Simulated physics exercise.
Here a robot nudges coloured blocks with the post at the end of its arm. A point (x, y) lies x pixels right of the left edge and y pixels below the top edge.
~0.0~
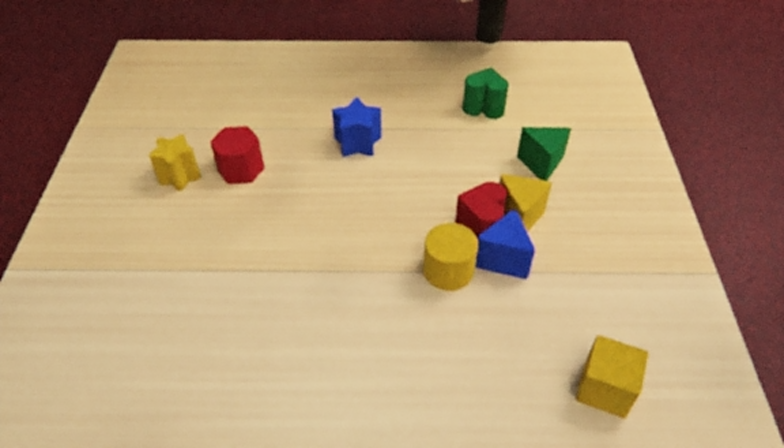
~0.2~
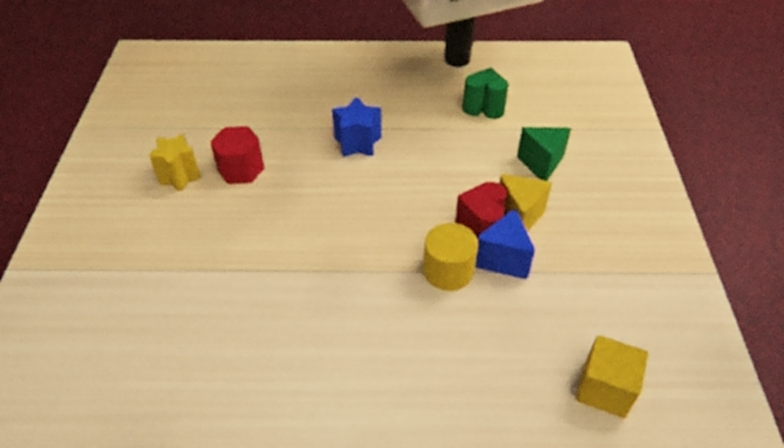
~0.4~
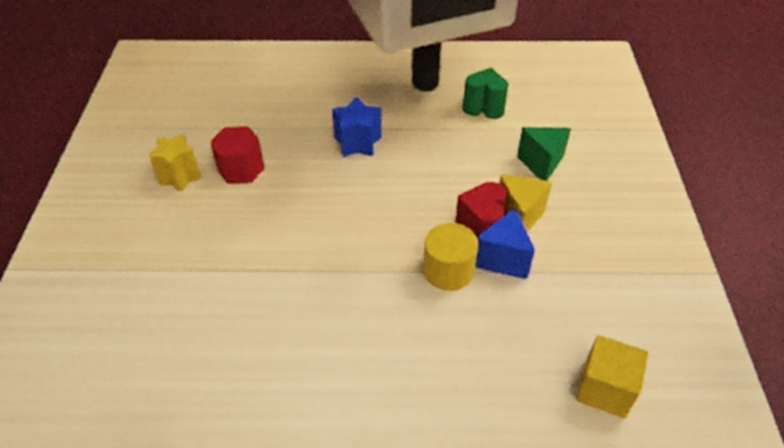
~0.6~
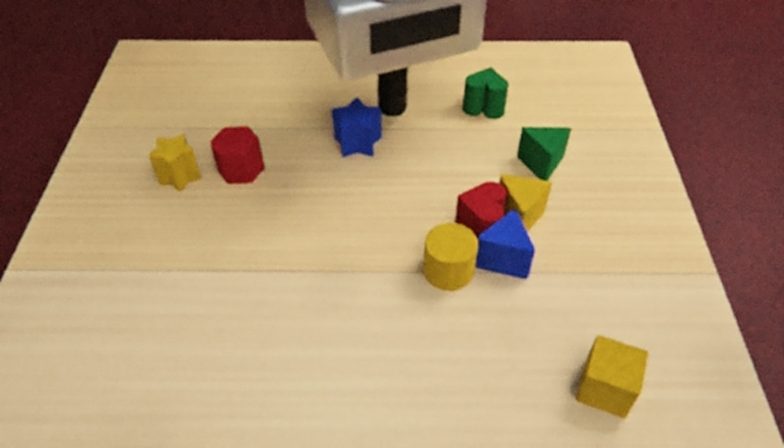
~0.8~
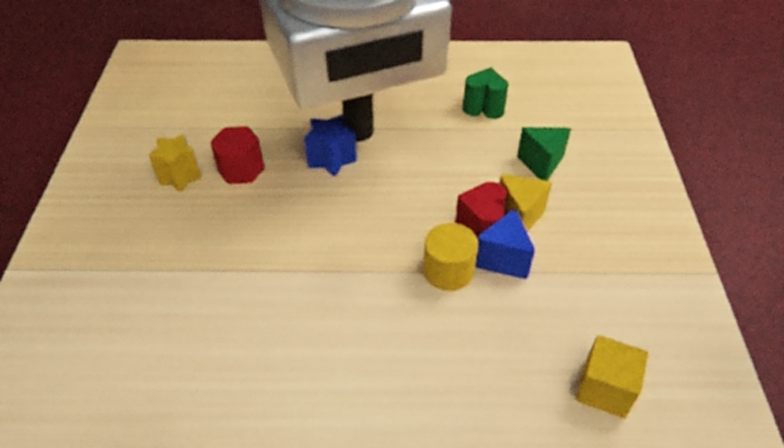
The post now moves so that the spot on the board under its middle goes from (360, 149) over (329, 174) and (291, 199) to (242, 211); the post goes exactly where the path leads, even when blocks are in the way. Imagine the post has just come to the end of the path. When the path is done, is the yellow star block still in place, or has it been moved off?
It keeps its position.
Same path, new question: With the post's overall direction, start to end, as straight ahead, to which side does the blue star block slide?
The shift is to the right of that direction.
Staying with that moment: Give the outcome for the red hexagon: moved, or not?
The push reaches it.
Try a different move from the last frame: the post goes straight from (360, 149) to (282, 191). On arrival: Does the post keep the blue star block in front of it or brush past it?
Carried ahead at the end.
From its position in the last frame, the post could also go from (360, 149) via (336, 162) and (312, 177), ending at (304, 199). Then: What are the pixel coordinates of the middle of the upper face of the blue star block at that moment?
Its top centre is at about (265, 166).
What follows on the original path. One third of the way, post at (326, 160); blue star block at (290, 151), turned 15° clockwise.
Two thirds of the way, post at (287, 184); blue star block at (251, 164), turned 45° clockwise.
At the end, post at (238, 196); yellow star block still; red hexagon at (218, 135), turned 40° clockwise; blue star block at (207, 164), turned 80° clockwise.
